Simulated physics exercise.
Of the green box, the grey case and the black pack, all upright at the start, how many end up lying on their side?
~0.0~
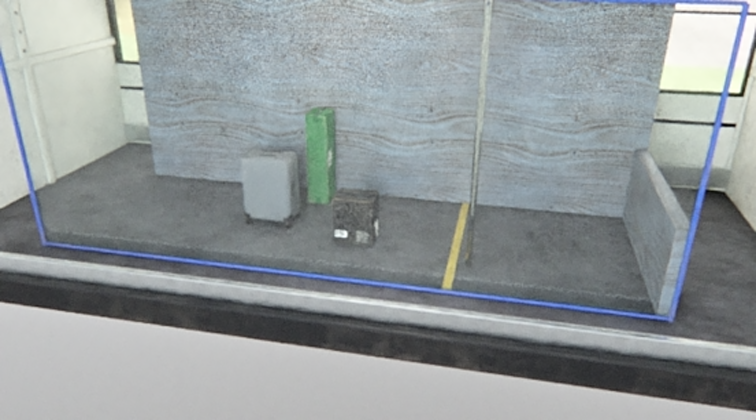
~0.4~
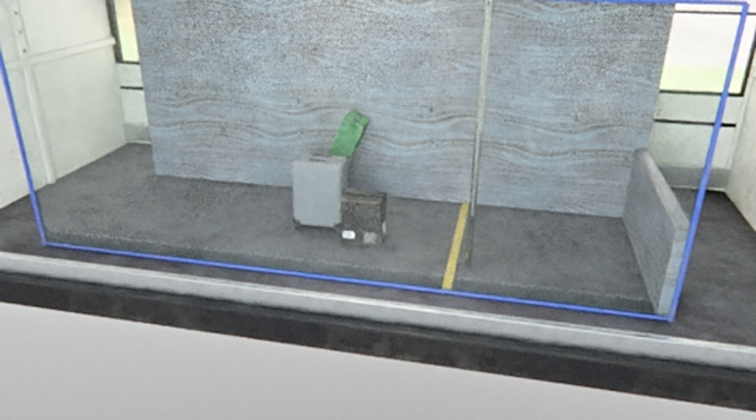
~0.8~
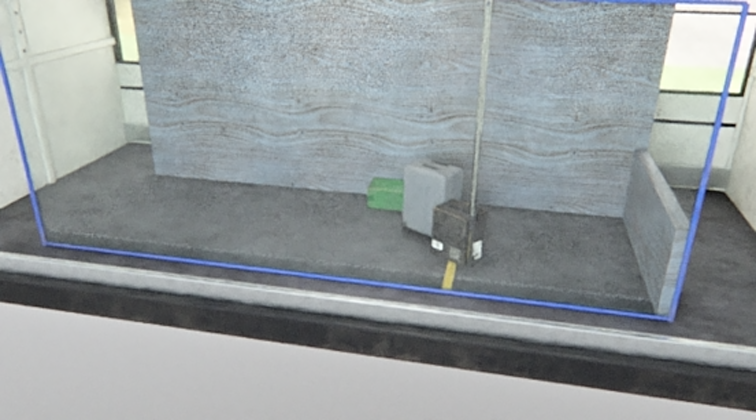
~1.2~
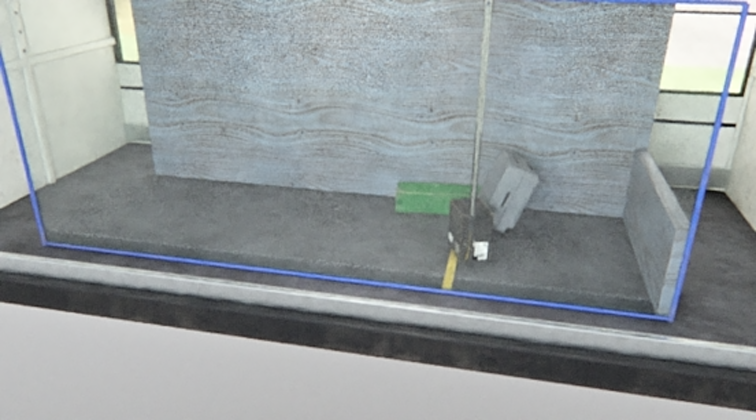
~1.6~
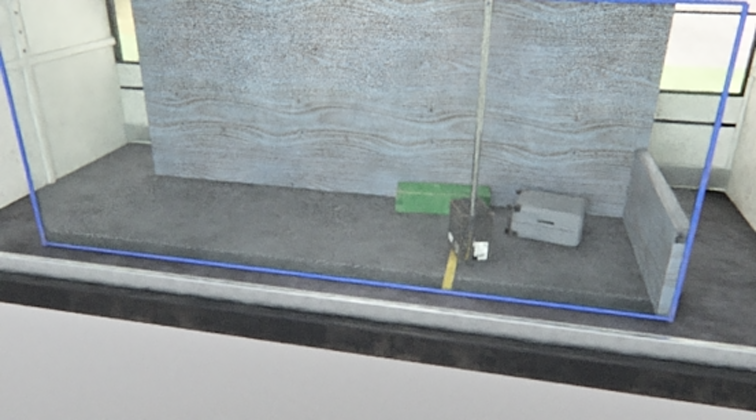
Two of them end up on their side, the green box and the grey wheeled case.
